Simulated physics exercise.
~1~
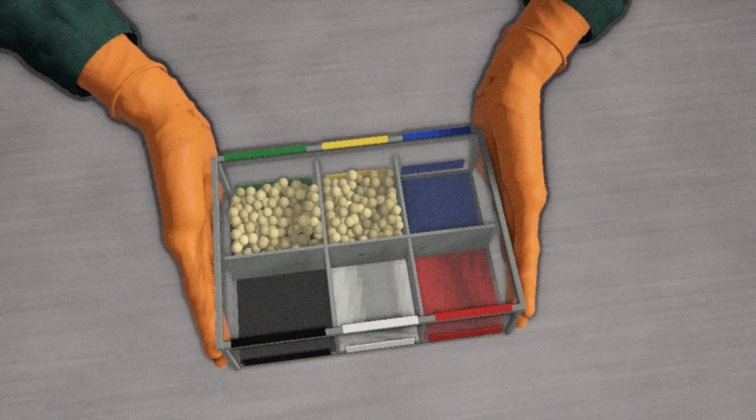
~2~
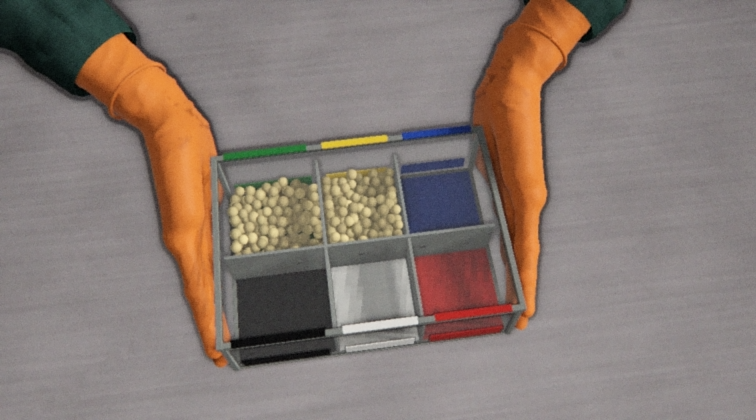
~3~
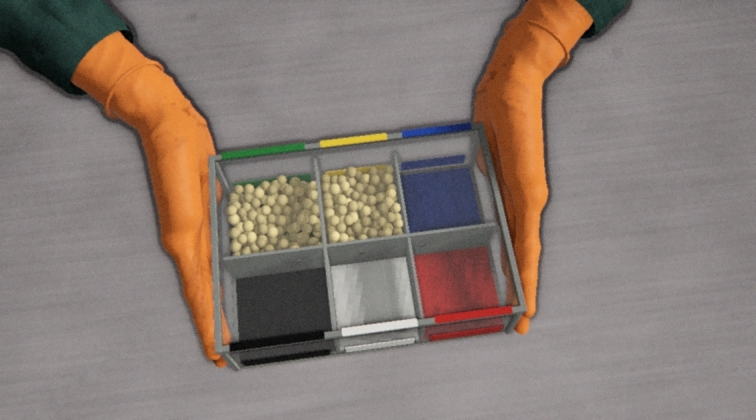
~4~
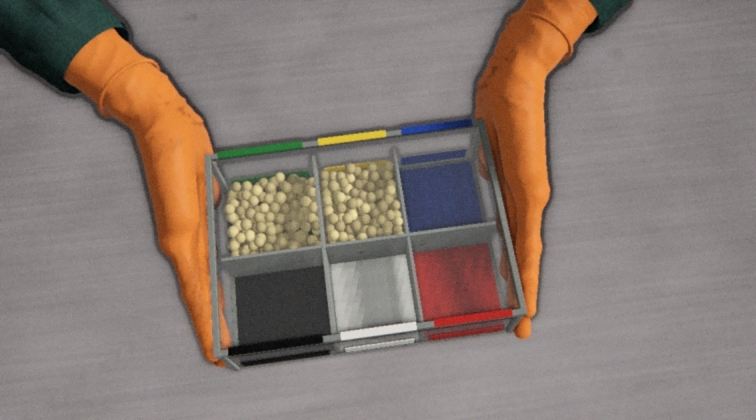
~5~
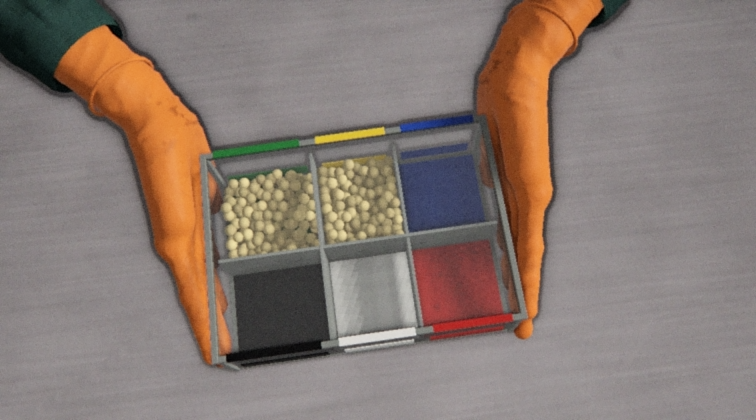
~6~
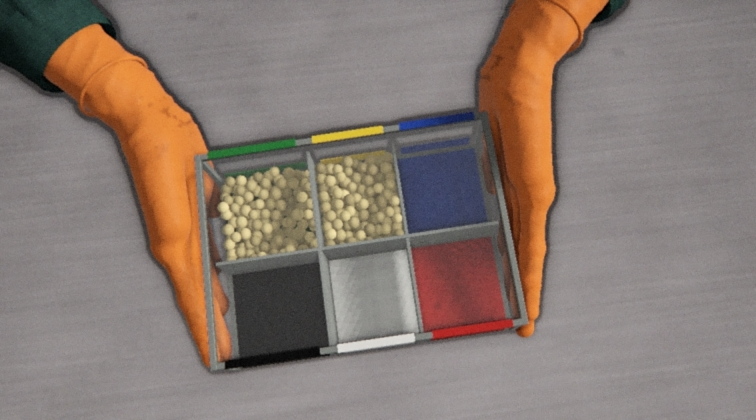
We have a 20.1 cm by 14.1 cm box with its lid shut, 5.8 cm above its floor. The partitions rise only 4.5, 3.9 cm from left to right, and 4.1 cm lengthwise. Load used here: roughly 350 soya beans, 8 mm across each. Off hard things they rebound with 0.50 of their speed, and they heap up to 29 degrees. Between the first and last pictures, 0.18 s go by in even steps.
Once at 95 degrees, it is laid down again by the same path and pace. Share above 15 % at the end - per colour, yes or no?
Red compartment no, blue compartment no, green compartment yes, yellow compartment yes, white compartment no, black compartment yes.
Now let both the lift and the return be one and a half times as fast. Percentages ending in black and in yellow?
That way black would end with 25 per cent and yellow with 35 per cent.
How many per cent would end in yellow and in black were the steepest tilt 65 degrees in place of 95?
Yellow 40 %, black 5 %.
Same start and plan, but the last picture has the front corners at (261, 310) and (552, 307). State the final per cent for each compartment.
In per cent, the final split is red 10, blue 20, green 40, yellow 25, white 0, black 0.
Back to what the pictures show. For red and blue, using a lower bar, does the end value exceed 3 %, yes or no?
Red: False, blue: False.
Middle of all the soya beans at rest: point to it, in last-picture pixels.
(307, 250) or so.
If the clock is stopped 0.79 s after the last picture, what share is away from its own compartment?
15 %.
Then, 0.79 s after the last picture, tilt 95 degrees; green 45 %, yellow 40 %, white 5 %, black 10 %.
Then, 1.32 s after the last picture, tilt 43 degrees; green 40 %, yellow 35 %, white 5 %, black 20 %.
Then, 1.92 s after the last picture, tilt 0 degrees; green 40 %, yellow 35 %, white 5 %, black 20 %.
In the end, red 0 %, blue 0 %, green 40 %, yellow 35 %, white 5 %, black 20 %.
